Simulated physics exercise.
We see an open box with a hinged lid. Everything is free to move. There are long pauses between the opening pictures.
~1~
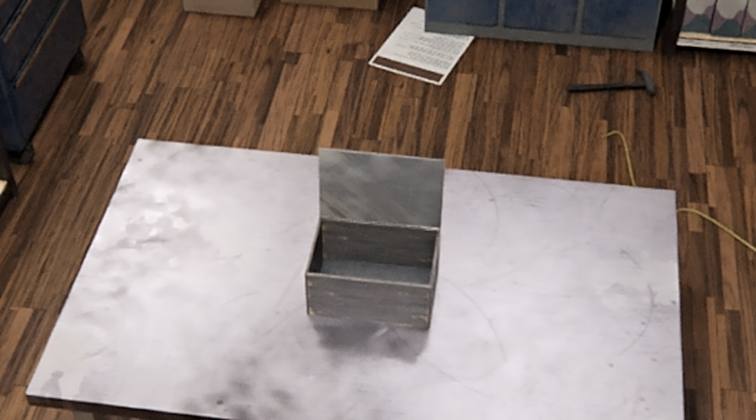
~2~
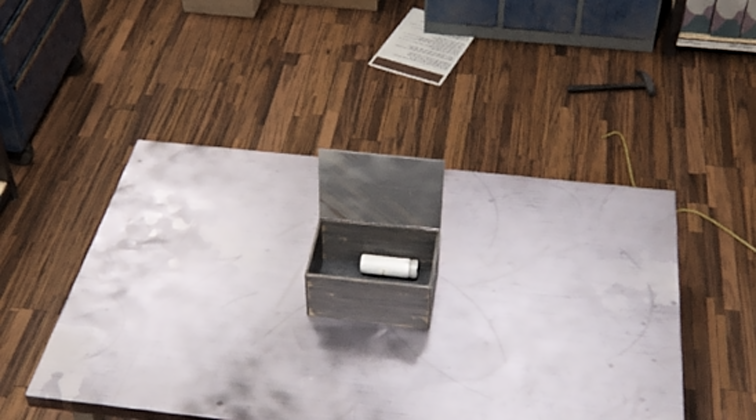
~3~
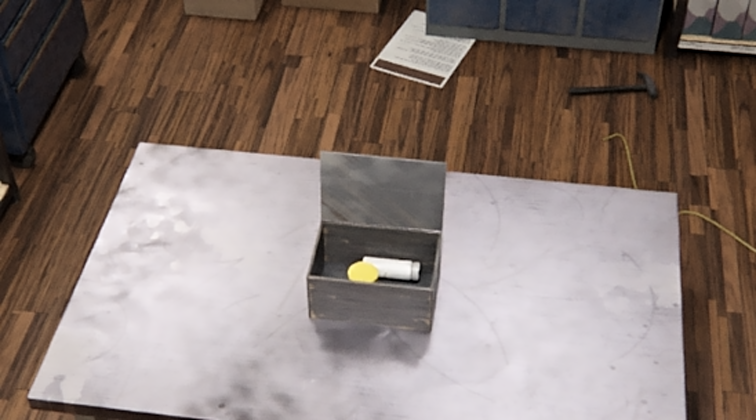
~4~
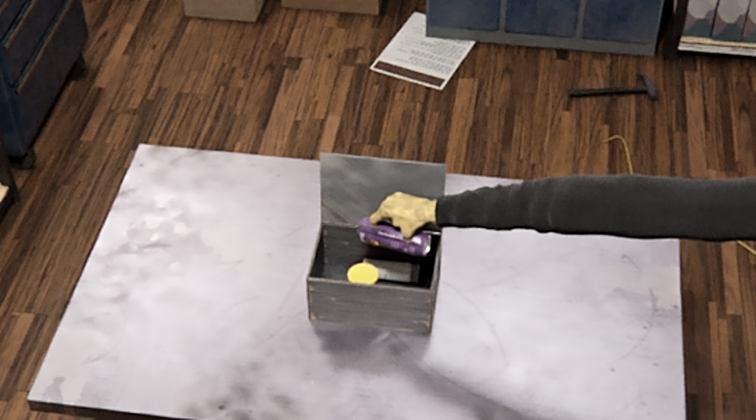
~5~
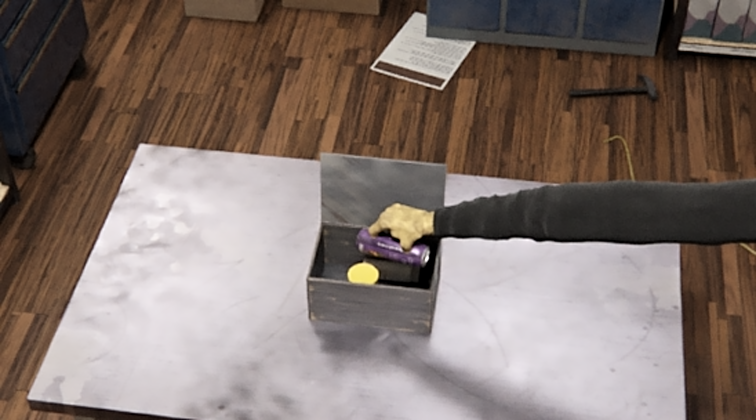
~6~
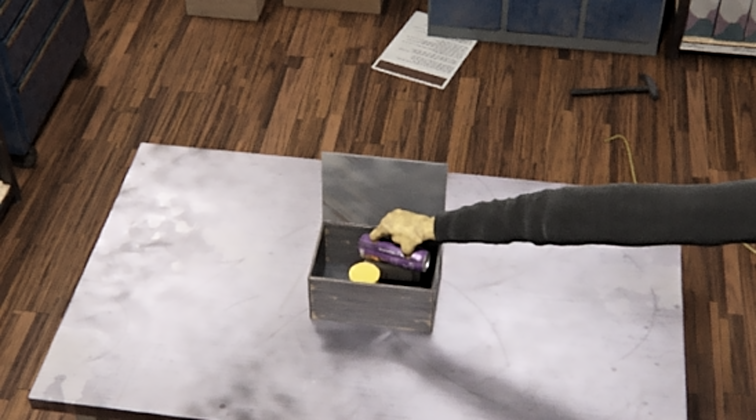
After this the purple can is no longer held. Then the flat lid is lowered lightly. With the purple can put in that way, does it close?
In the end the lid closes.
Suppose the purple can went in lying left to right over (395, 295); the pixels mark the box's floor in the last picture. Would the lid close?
Then it closes.
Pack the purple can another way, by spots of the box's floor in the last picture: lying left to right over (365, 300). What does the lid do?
Then it closes.
Then, 1.20 s past the last view, lid starting down; purple can displaced well along near (394, 288).
Then, 1.80 s past the last view, lid 32° above the rim; purple can displaced well along near (395, 288).
Finally, lid shut; moved from the start, purple can; the other 2 still in place. Final places as the last picture's camera would see them, purple can near (395, 288).
